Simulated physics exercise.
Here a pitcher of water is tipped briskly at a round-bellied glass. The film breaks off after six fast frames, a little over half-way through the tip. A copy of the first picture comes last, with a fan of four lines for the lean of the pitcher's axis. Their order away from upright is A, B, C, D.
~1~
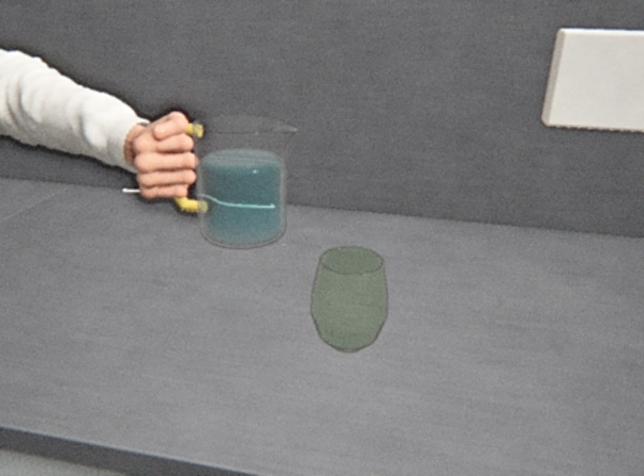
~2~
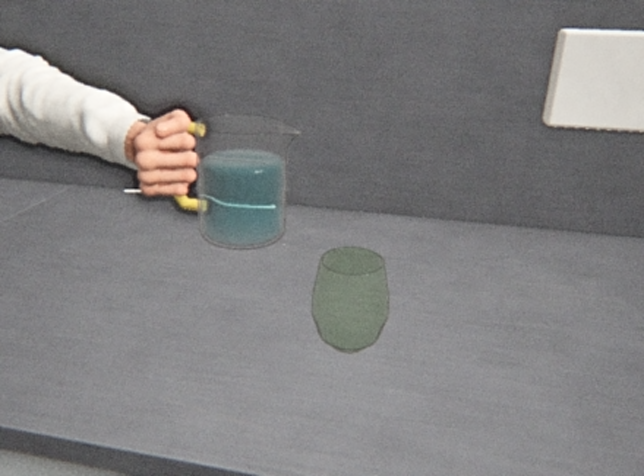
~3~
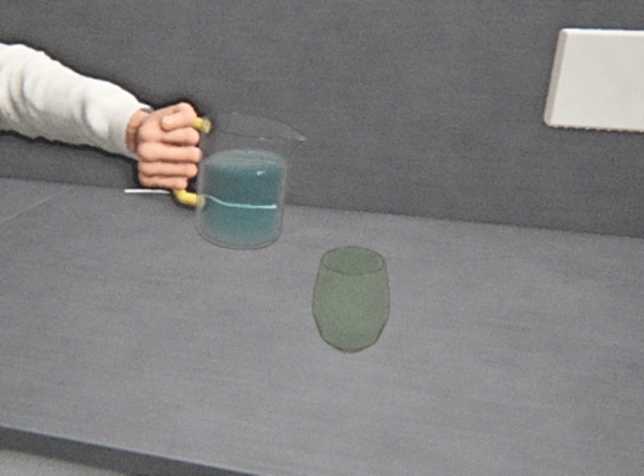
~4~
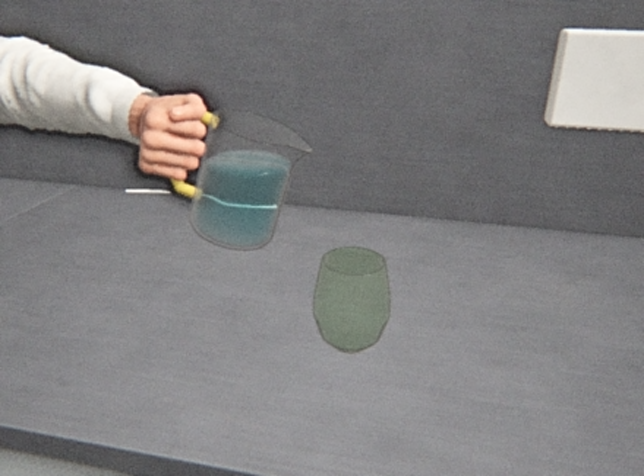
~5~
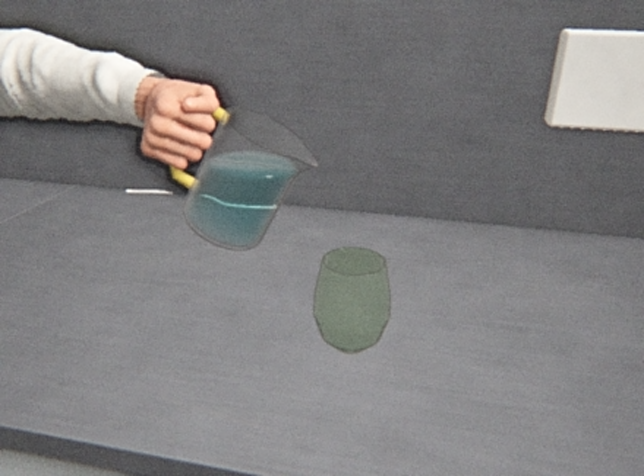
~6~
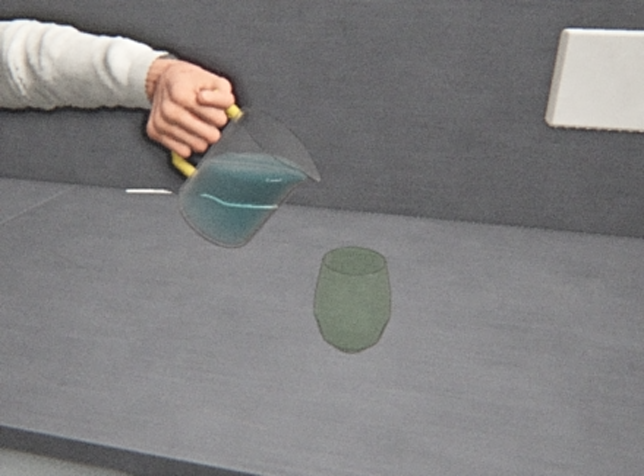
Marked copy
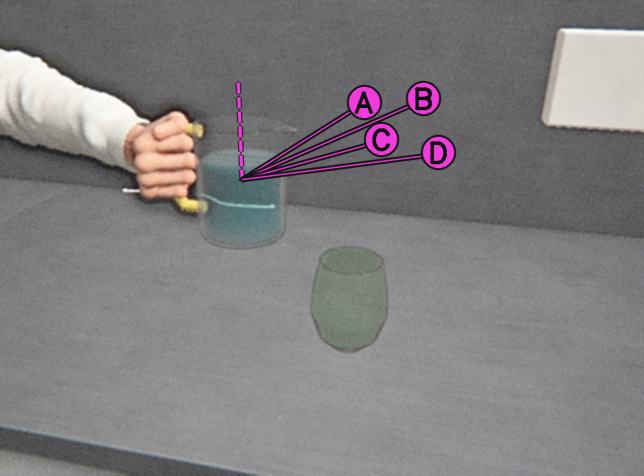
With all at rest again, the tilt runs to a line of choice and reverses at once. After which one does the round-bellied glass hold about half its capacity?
The answer is line C.
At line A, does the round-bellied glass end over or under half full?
Under half.
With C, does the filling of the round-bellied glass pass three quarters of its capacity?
No.
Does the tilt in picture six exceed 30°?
Yes.
In magenta, A at (350, 111); B at (408, 106); C at (365, 145); D at (421, 156).
Choosing A, the round-bellied glass ends with about 19 % of what it can hold.
Choosing B, the round-bellied glass ends with about 34 % of what it can hold.
Choosing C, the round-bellied glass ends with about 51 % of what it can hold.
Choosing D, the round-bellied glass ends with about 66 % of what it can hold.
